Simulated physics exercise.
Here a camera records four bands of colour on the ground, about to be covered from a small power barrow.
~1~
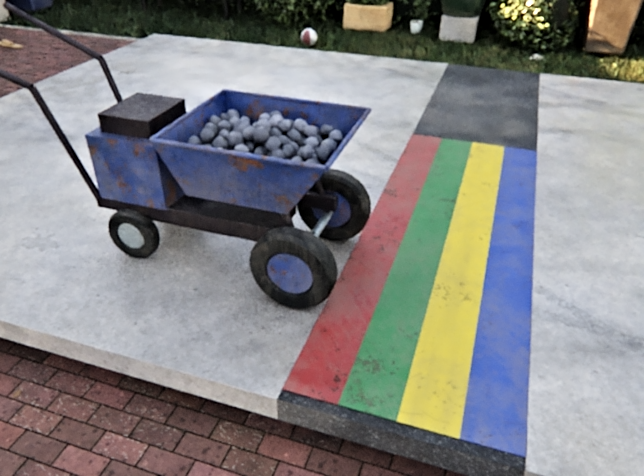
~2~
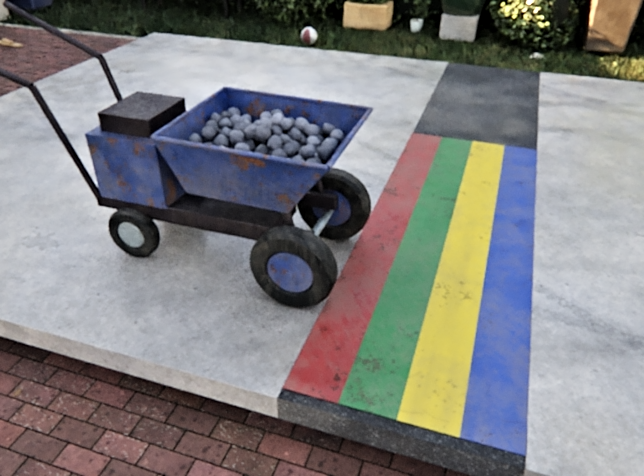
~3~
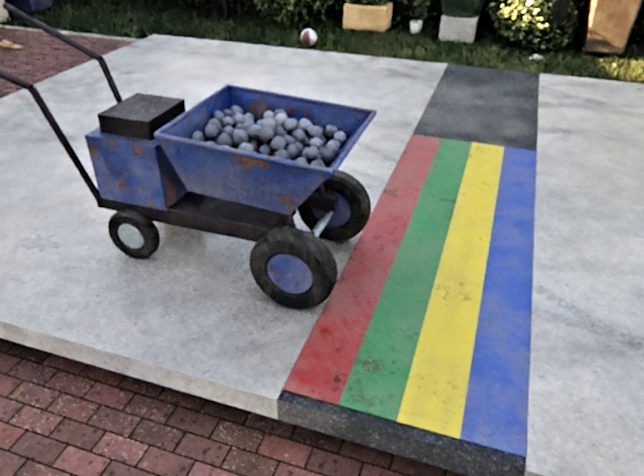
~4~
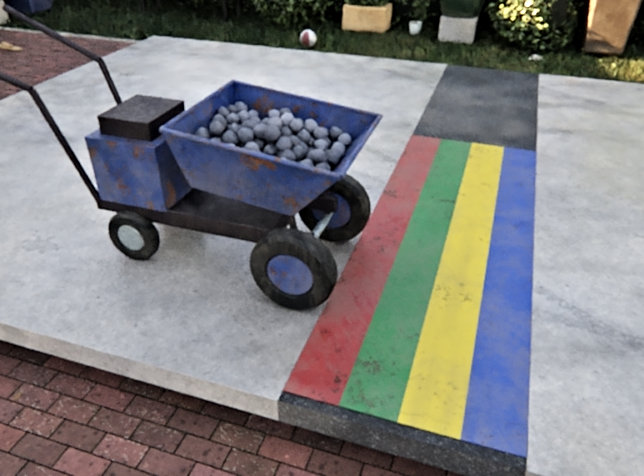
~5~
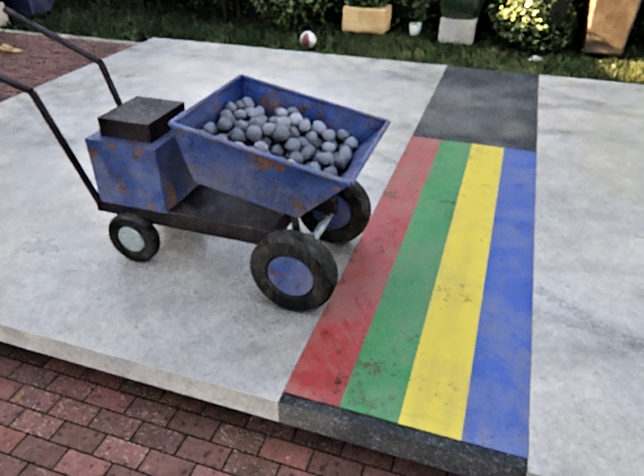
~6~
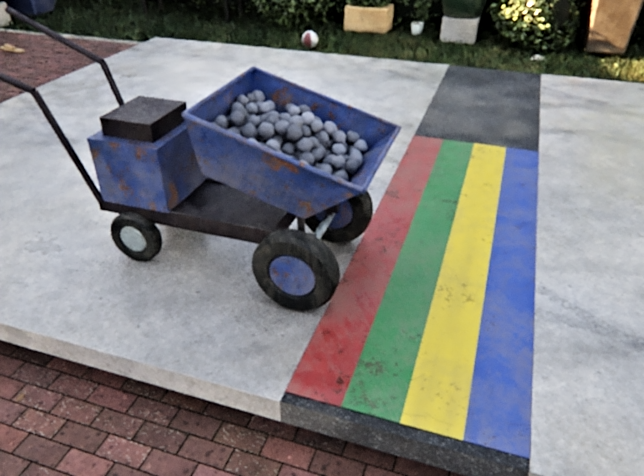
The blue skip of a small barrow, heaped with round grey cobbles, tilted slowly forward to the right, while its wheels stayed still beside the red, green, yellow and blue stripes on the ground.
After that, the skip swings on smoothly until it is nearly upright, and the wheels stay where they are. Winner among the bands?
Winner: Yellow.
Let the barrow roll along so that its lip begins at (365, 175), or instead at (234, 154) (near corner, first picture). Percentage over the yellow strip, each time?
Estimates, in order: 30 % then 10 %.
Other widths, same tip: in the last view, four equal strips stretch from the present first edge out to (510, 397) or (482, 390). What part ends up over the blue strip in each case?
The first gives 30 %, the second 40 %.
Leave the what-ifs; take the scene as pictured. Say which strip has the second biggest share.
It's blue next.
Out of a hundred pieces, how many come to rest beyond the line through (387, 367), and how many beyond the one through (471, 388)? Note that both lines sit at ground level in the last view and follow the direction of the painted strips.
Roughly 90 and 30 %.
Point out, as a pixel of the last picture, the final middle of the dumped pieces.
Resting centre, last picture - approx. (465, 294).
Shortly afterwards, skip tipped well over; the whole lot in the skip.
Next, skip tipped steeply; all but a few in the skip; a little over the yellow strip; only a few falling.
Some moments later, skip tipped right over; near a third in the skip; a little over the green strip; near a third over the yellow strip; near a quarter over the blue strip; only a few off the paint.
In the end, skip tipped right over; a little in the skip; none at all over the red strip; a little over the green strip; near half over the yellow strip; near a quarter over the blue strip; only a few off the paint.
